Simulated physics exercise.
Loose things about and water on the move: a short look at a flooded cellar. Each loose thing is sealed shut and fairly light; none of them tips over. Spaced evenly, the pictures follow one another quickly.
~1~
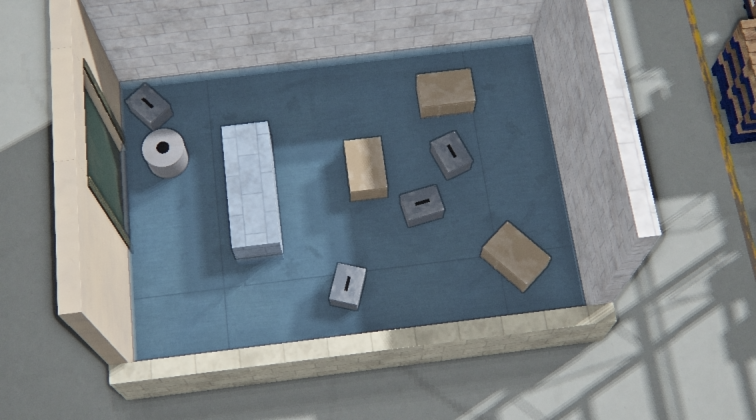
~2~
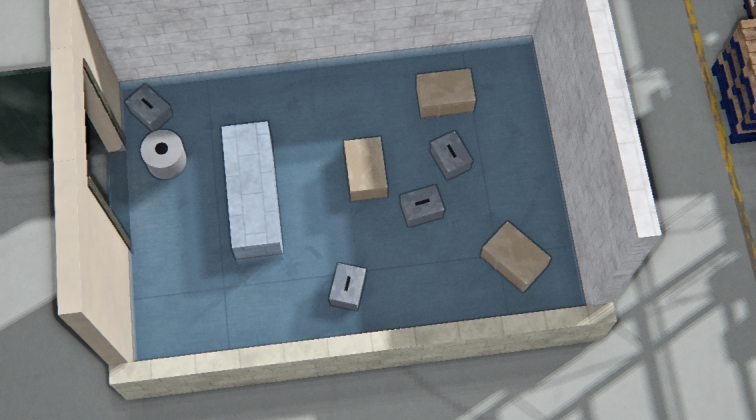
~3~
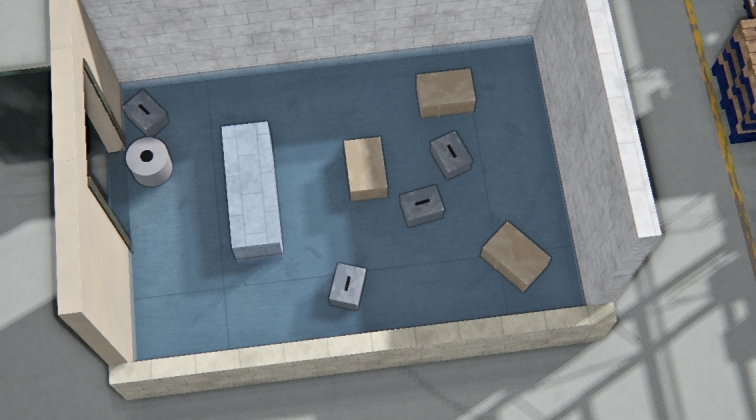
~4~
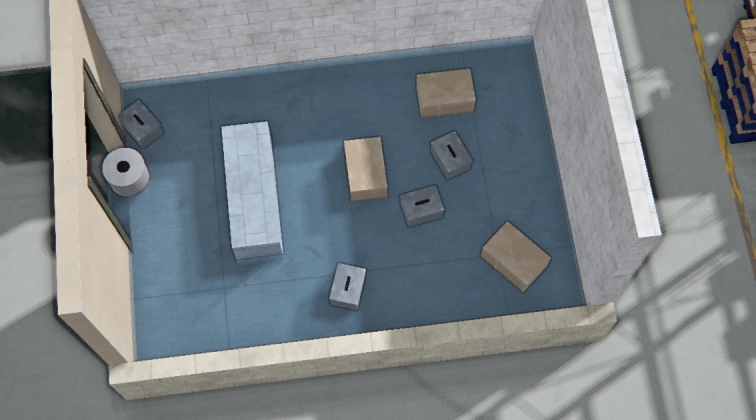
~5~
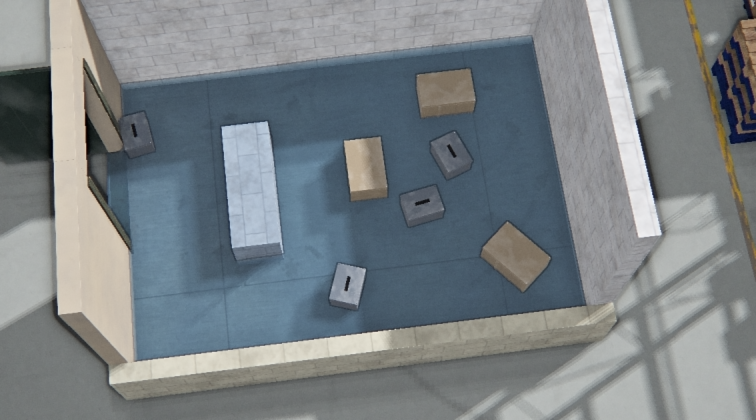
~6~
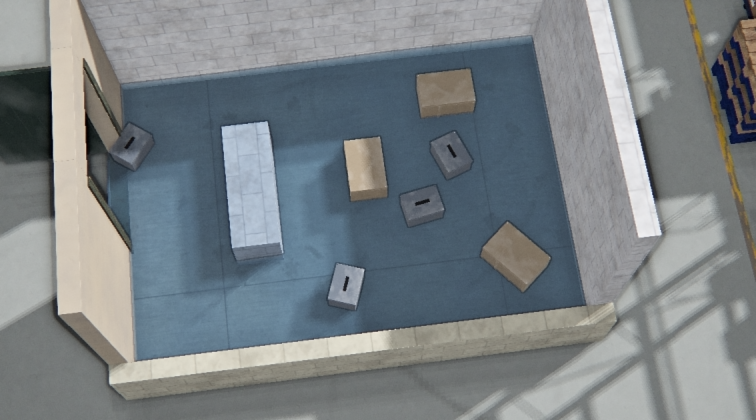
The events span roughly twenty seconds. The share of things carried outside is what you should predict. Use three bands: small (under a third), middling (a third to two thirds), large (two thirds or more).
Middling.
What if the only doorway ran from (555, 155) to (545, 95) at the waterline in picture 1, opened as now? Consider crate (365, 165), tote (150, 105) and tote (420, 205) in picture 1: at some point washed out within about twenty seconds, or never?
In order: Escapes, remains, escapes.
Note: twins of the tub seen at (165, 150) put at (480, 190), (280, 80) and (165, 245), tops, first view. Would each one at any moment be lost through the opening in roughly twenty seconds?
The three, in sequence: Remains behind, departs and departs.
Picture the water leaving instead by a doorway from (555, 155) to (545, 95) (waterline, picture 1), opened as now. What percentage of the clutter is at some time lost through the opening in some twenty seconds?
That comes to around 60 per cent.
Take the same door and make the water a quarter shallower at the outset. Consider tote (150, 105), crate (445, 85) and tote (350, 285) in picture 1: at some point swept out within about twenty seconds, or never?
Swept away, held back, swept away.
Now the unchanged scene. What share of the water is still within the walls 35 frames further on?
I'd estimate some 52 percent of the water stays.
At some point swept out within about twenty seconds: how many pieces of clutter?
Total: 3.
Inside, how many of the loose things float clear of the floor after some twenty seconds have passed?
By my tally, 5.
A moment on, 2 of 8 are out; 6 afloat.
Next, 2 of 8 are out; 6 afloat.
Later, 3 of 8 are out; 5 afloat.
In the end, 3 of 8 are out; 5 afloat.
